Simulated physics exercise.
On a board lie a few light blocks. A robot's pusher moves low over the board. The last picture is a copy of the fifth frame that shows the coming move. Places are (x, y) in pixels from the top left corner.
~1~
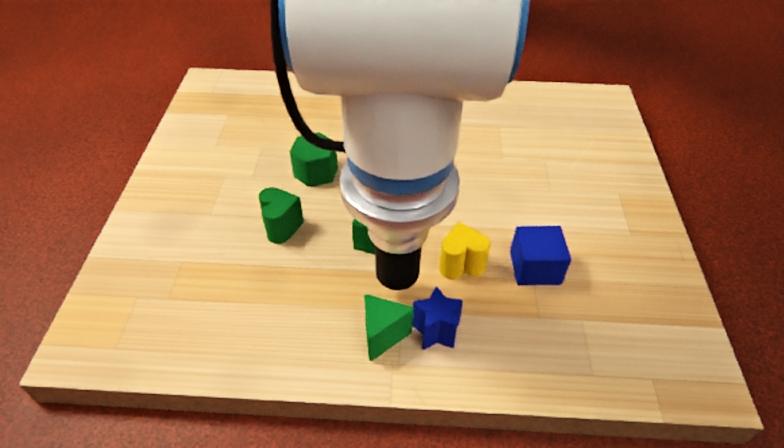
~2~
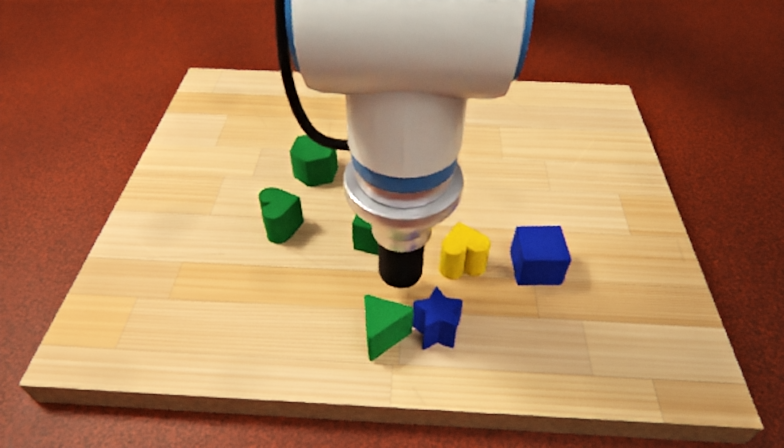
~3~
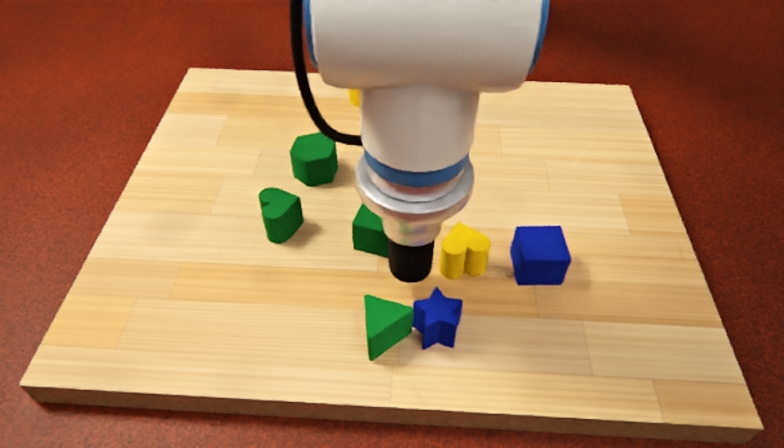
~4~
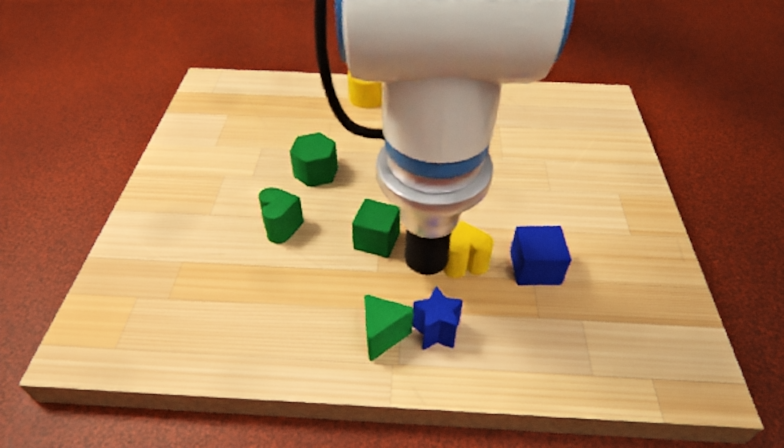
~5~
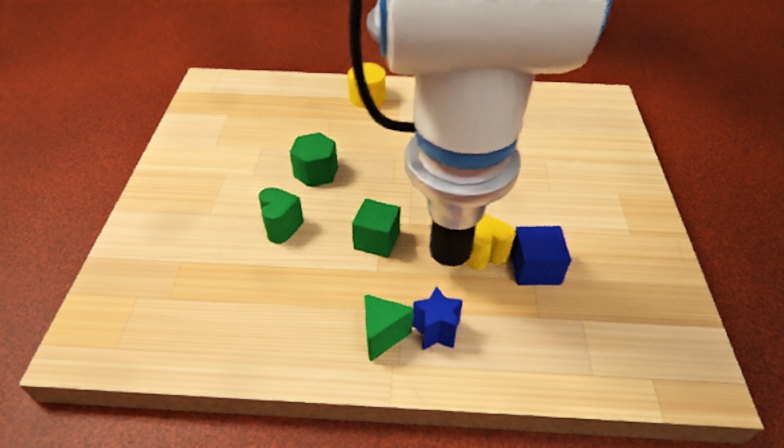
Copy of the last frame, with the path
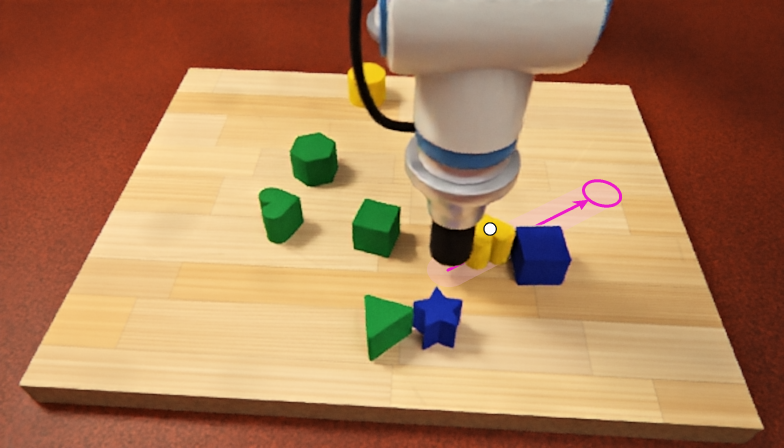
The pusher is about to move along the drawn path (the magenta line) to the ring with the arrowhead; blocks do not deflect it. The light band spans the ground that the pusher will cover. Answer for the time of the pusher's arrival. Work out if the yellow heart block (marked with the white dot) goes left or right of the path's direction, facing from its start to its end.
Left-hand side.
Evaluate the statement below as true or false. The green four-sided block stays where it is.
The statement is correct.
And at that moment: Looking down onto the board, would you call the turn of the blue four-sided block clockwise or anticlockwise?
It twists clockwise.
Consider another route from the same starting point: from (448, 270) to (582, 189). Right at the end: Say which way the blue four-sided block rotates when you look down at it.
The blue four-sided block rotates clockwise.
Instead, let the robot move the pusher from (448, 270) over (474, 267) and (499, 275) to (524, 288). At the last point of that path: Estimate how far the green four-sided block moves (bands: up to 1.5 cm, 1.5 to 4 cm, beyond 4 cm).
It will move less than 1.5 cm.
The line goes in a line from (448, 270) to (602, 193); the dot is on the yellow heart block.
The first path, step by step. One third of the way, pusher (509, 223); yellow heart block (537, 196), turned 30° anticlockwise; blue four-sided block (552, 239), turned 30° clockwise.
Two thirds of the way, pusher (561, 198); yellow heart block (567, 167), turned 85° anticlockwise; blue four-sided block (559, 237), turned 55° clockwise.
At the end, pusher (610, 174); green four-sided block unmoved; blue star-shaped block unmoved; yellow heart block (578, 152), turned 155° anticlockwise; blue four-sided block (559, 237), turned 55° clockwise.
